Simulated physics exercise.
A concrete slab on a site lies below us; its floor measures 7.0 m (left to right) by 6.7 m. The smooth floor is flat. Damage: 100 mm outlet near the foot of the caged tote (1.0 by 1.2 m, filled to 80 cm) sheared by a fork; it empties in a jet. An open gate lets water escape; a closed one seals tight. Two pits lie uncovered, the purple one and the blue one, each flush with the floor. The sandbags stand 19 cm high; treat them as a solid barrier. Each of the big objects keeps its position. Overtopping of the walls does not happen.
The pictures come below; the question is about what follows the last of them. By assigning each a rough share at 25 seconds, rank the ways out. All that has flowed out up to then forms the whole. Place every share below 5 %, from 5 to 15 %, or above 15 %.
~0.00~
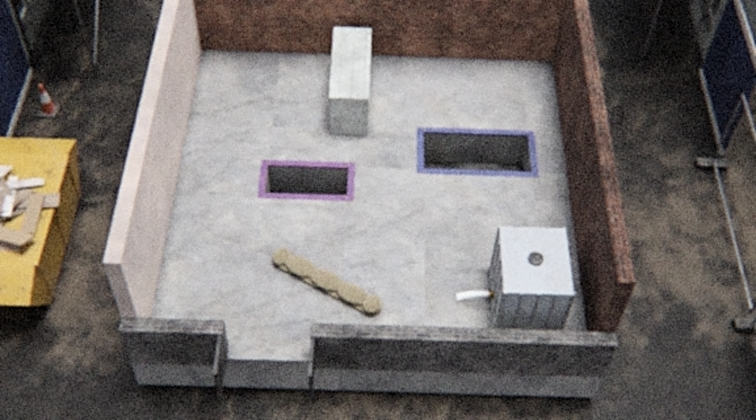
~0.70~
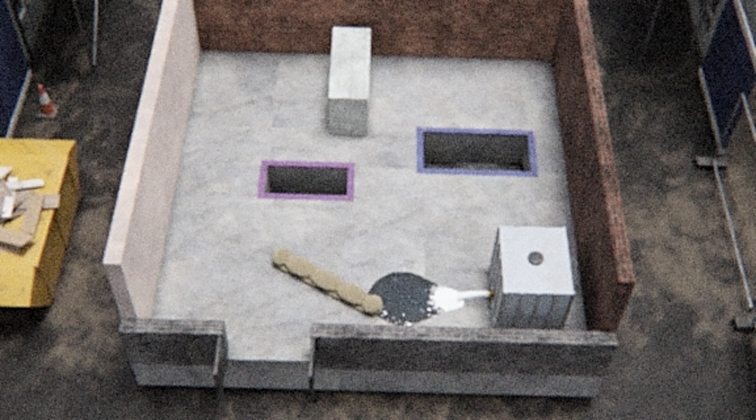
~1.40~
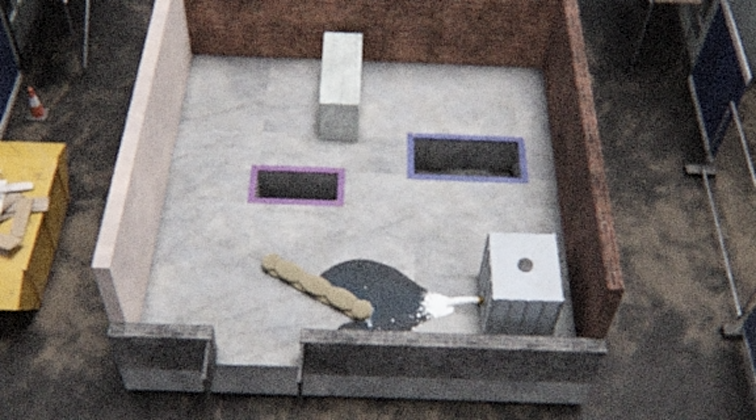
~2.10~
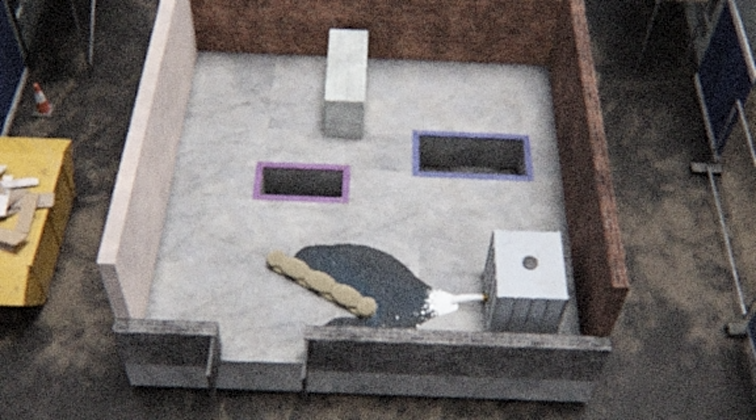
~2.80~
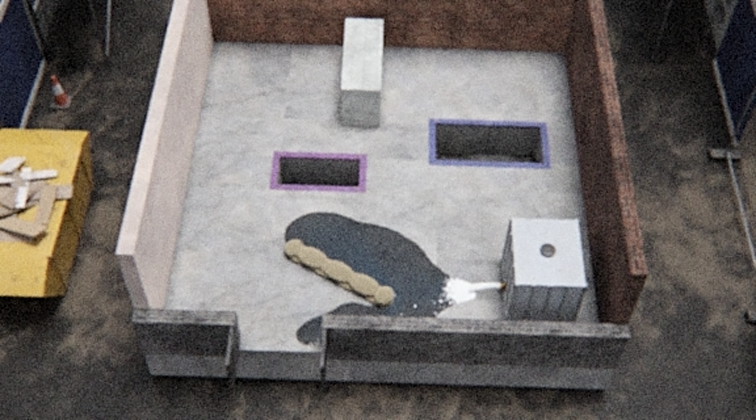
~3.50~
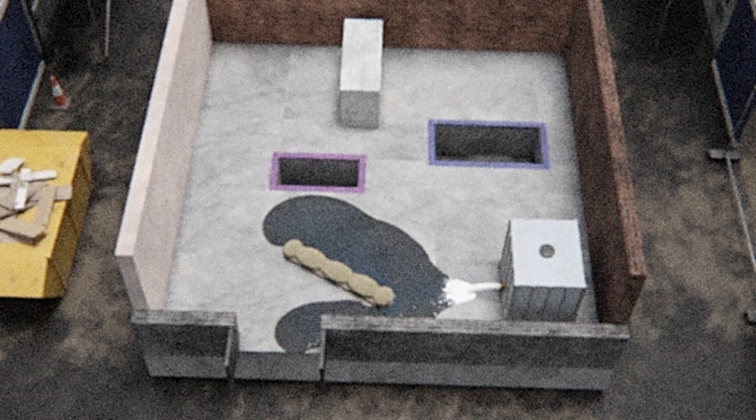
The share of the gate opening is between 5 and 15 %. The share of the purple pit is over 15 %. The share of the blue pit is less than 5 %.
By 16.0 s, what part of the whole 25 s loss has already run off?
About 55 %.
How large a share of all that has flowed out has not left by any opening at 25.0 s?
Roughly 64 percent of it is still there.
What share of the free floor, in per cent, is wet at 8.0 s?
Roughly 30 per cent.
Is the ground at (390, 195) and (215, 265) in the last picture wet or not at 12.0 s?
Respectively: Covered and covered.
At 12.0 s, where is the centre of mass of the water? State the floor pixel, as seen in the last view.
The water's centre sits near (317, 257).
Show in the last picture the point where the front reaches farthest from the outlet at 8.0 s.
You'll find it close to (187, 183) in the last picture.
After 5.0 s water covers 20 % of the floor and is deepest (6 cm) near (390, 293); gone so far, the gate opening 0 %, the purple pit 1 %, the blue pit 0 %.
After 8.0 s water covers 30 % of the floor and is deepest (6 cm) near (390, 293); gone so far, the gate opening 1 %, the purple pit 5 %, the blue pit 0 %.
After 12.0 s water covers 40 % of the floor and is deepest (5 cm) near (467, 295); gone so far, the gate opening 2 %, the purple pit 11 %, the blue pit 0 %.
After 16.0 s water covers 45 % of the floor and is deepest (4 cm) near (467, 295); gone so far, the gate opening 3 %, the purple pit 16 %, the blue pit 0 %.
After 25.0 s water covers 60 % of the floor and is deepest (4 cm) near (467, 295); gone so far, the gate opening 7 %, the purple pit 28 %, the blue pit 1 %.
